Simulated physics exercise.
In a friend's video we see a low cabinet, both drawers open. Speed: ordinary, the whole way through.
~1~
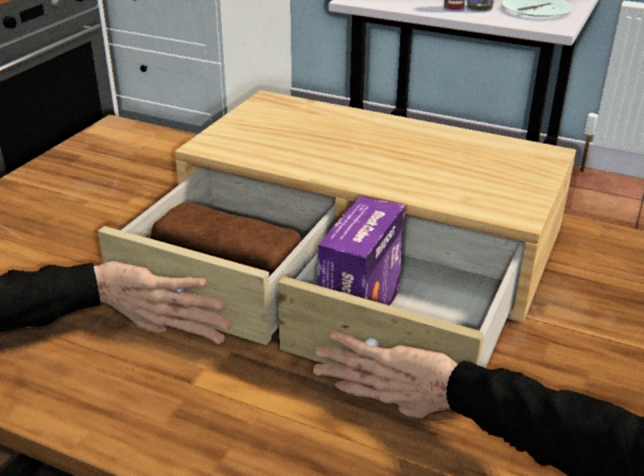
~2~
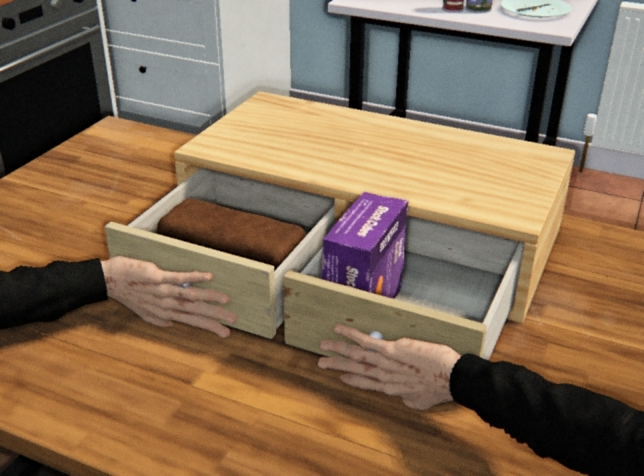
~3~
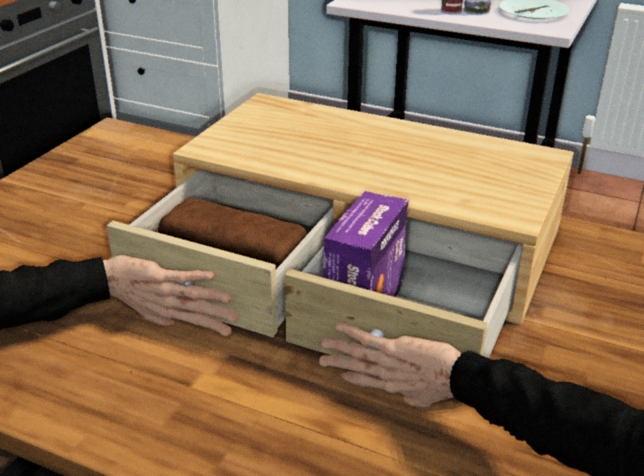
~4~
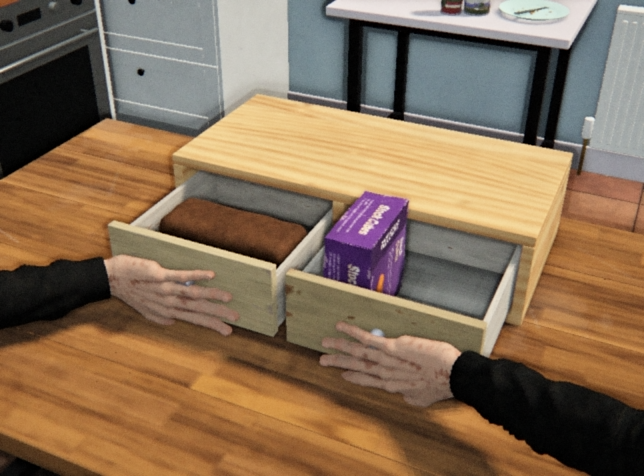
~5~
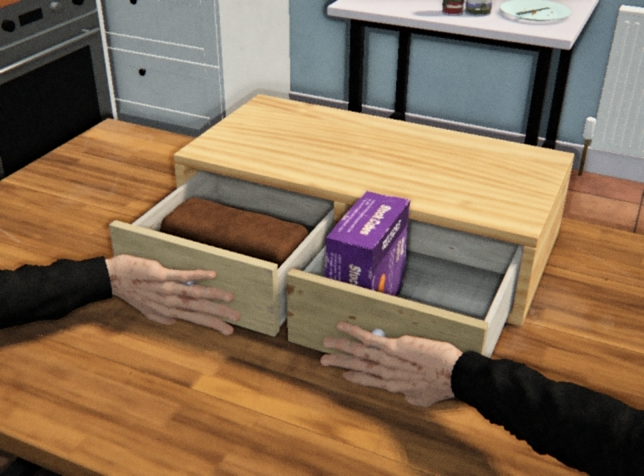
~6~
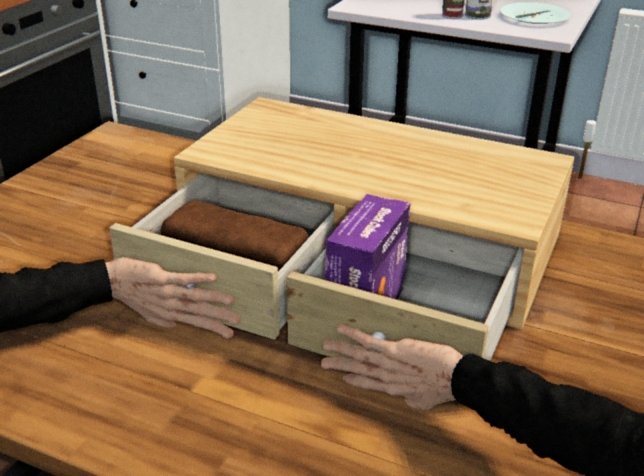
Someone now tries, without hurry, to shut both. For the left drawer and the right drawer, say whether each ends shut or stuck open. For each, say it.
I'd say the left drawer ends up fully closed; I'd say the right drawer ends up stuck open.
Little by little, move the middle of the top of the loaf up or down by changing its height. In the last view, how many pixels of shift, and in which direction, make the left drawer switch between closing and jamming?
Close to 20 pixels in the upward direction.
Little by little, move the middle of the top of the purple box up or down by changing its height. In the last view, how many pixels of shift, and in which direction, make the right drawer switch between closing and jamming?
Some 28 pixels, down.
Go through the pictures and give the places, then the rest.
Left drawer (230, 241) wide open; right drawer (408, 289) wide open; purple box (361, 271), in the first picture.
Right drawer (411, 283) wide open; loaf (232, 242), in the second picture.
Left drawer (236, 236) wide open; chest (372, 194), in the third picture.
Right drawer (412, 281) wide open; purple box (366, 264), in the fourth picture.
Left drawer (237, 235) wide open; loaf (235, 241), in the fifth picture.
Left drawer (238, 238) wide open; right drawer (413, 285) wide open; chest (373, 198), in the sixth picture.
Then, 0.36 s later than the last frame, left drawer starting in; right drawer starting in.
Then, 0.72 s later than the last frame, left drawer about half in; right drawer stopped, still ajar.
When it is over, the left drawer closes; the right drawer jams.
